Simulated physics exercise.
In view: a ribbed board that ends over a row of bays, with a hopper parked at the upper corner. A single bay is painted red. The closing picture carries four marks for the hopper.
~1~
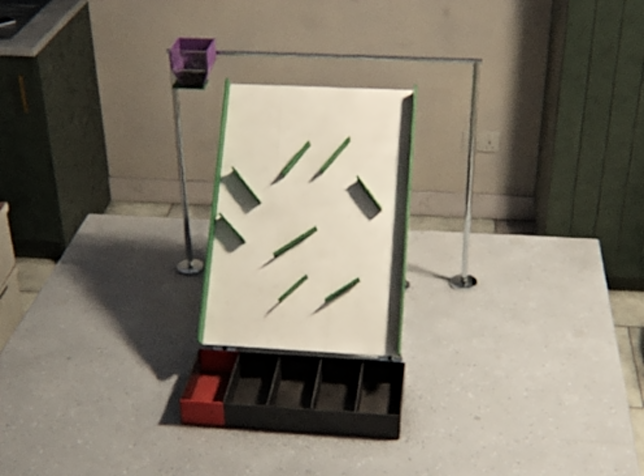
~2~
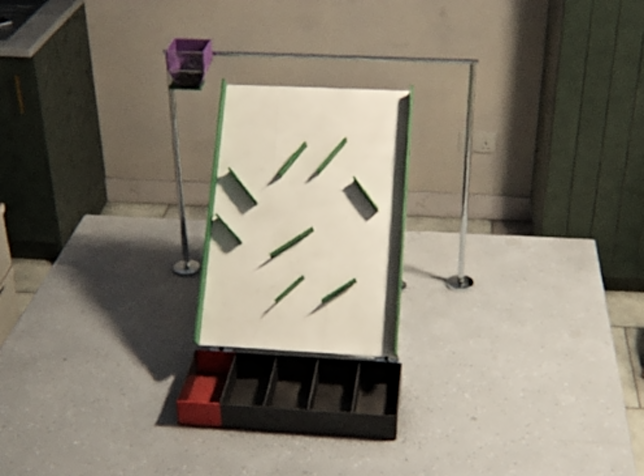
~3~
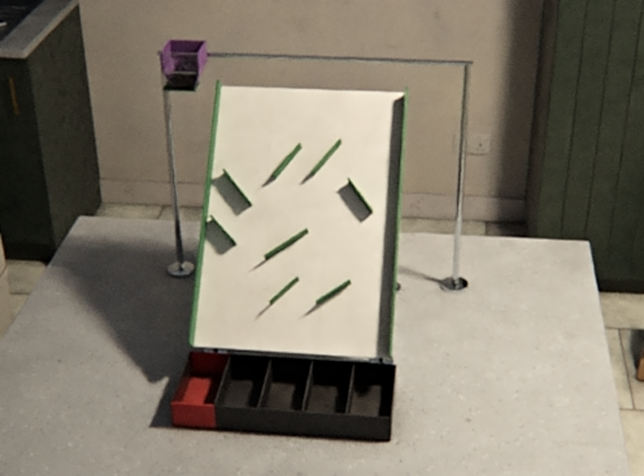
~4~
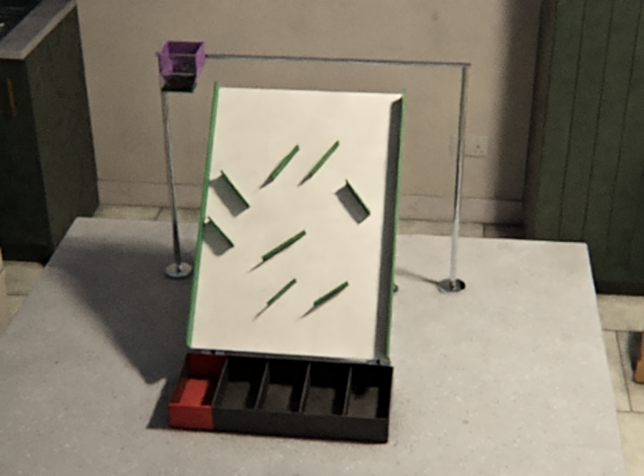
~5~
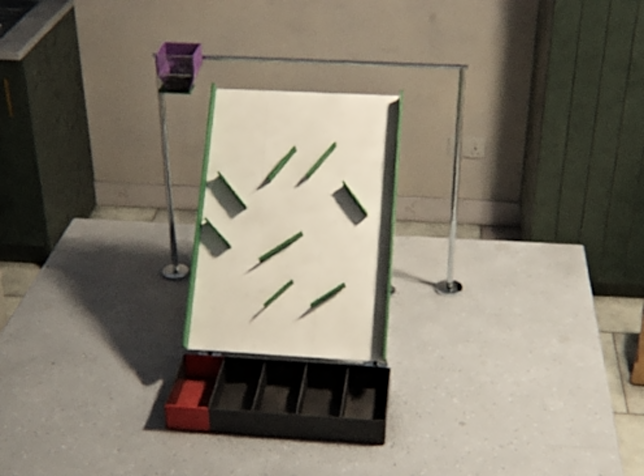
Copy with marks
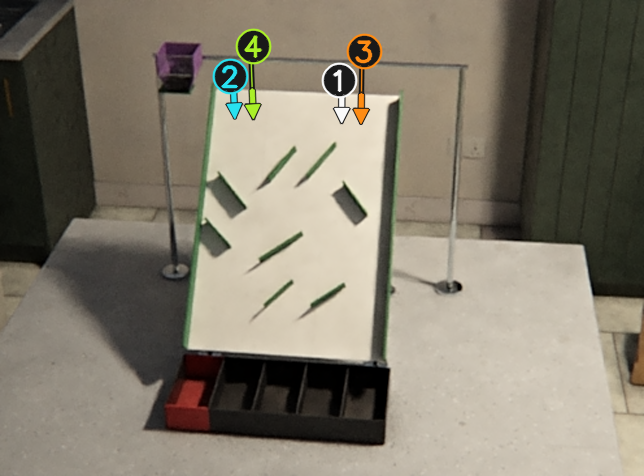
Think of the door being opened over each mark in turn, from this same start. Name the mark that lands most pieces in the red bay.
The answer is mark 4.
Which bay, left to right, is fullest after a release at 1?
It is the first one.
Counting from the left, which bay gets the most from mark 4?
It is the first one.
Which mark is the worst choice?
3.
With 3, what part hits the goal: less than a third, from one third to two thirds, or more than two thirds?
Mark 3 gives less than a third.
On the marked copy, mark 1 meets the board at (341, 117); mark 2 meets the board at (234, 113); mark 3 meets the board at (361, 118); mark 4 meets the board at (253, 113).
If 1 is chosen, close to a third in the red bay, close to half in other bays, close to a quarter outside the box.
If 2 is chosen, close to half in the red bay, close to a third in other bays, a small share outside the box.
If 3 is chosen, only a few in the red bay, the bulk in other bays, a small share outside the box.
If 4 is chosen, close to two thirds in the red bay, close to a quarter in other bays, a small share outside the box.
